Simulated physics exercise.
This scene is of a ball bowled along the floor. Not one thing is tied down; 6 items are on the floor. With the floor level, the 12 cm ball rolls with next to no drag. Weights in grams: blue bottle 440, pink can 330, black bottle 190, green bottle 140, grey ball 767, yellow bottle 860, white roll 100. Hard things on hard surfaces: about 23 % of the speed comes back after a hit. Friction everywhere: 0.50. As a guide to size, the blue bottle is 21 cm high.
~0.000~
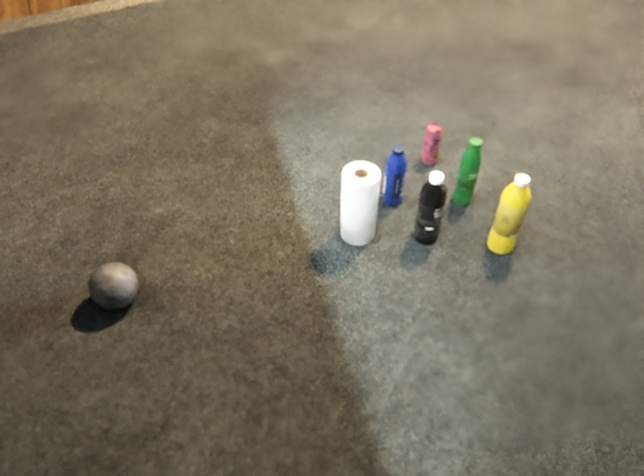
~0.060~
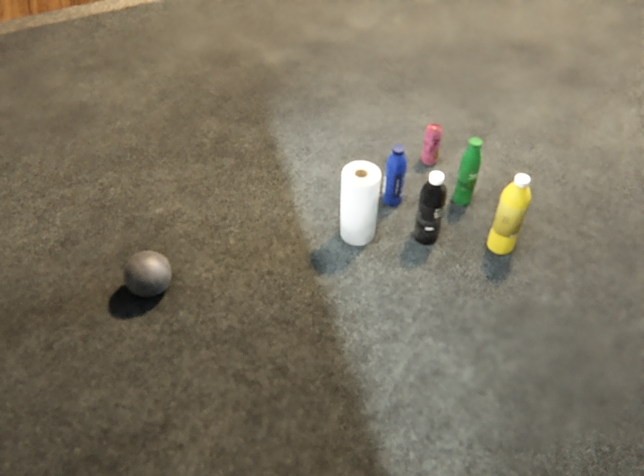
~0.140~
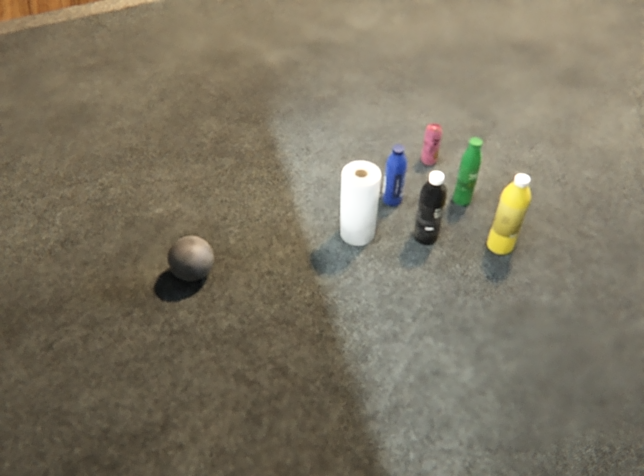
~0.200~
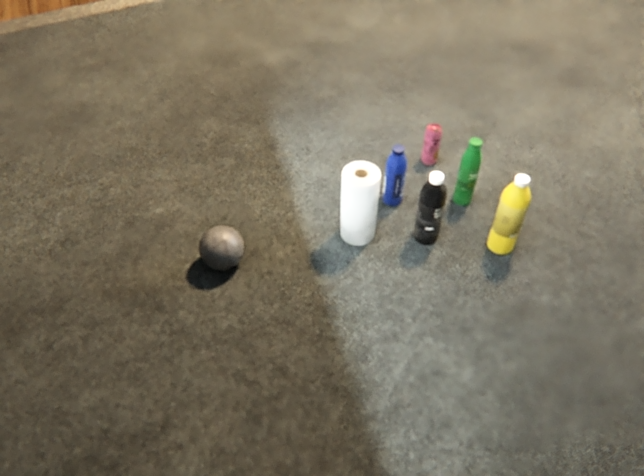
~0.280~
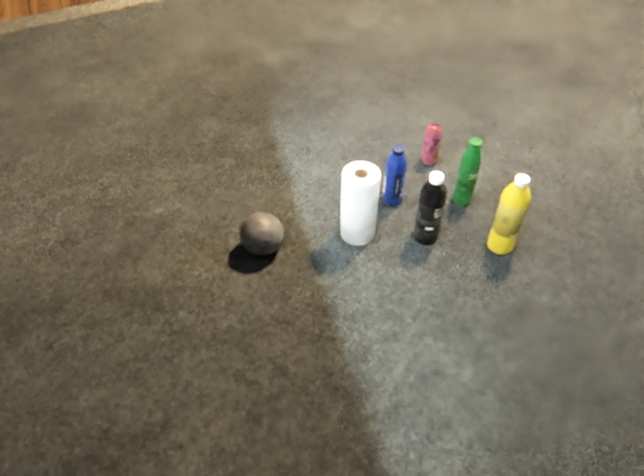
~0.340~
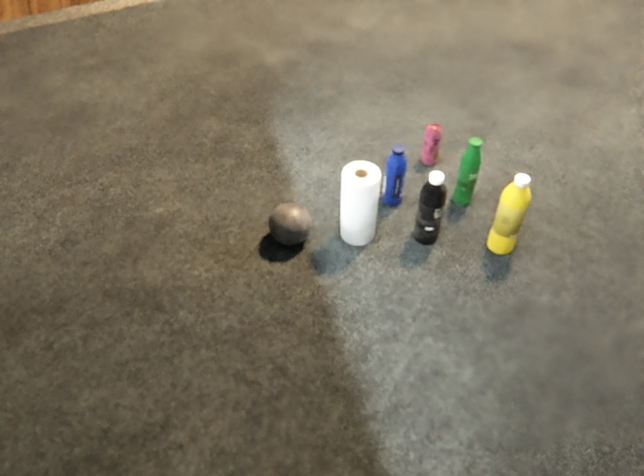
On a dark, speckled floor, a grey ball sits at the left, apart from a white roll, a pink can and blue, black, green and yellow bottles standing at the right. The ball rolls rightward and slightly up the view, steadily closing the gap until it is just left of the white roll.
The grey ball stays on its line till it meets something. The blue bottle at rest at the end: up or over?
Result: Overturned.
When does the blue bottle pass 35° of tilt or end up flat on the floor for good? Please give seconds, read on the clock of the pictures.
Near 0.7 s.
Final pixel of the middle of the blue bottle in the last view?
At roughly (453, 181).
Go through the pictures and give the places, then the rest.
In the first picture, 0 cm rolled; grey ball (114, 286); blue bottle (395, 175).
In the second picture, 9 cm rolled; grey ball (148, 274); green bottle (469, 172).
In the third picture, 21 cm rolled; grey ball (191, 259); white roll (359, 205).
In the fourth picture, 30 cm rolled; grey ball (222, 248); black bottle (431, 208).
In the fifth picture, 42 cm rolled; grey ball (262, 234); yellow bottle (511, 214).
In the sixth picture, 51 cm rolled; grey ball (290, 224); blue bottle (395, 175).
By 0.64 s, 84 cm rolled; grey ball near (381, 184); blue bottle tilted 13° near (416, 168); white roll 11 cm from its spot; black bottle tilted 11°.
By 1.34 s, 104 cm rolled; grey ball near (402, 136); blue bottle on its side near (451, 180); white roll 11 cm from its spot.
By 2.94 s, 154 cm rolled; grey ball near (433, 55); blue bottle on its side near (453, 181); white roll 11 cm from its spot.
When it is over (4.0 s), lying over on the floor, blue bottle; not toppled but over 8 cm from the start, white roll; the other 4 within 8 cm of the start. End places, in pixels of the last picture, blue bottle near (453, 181).
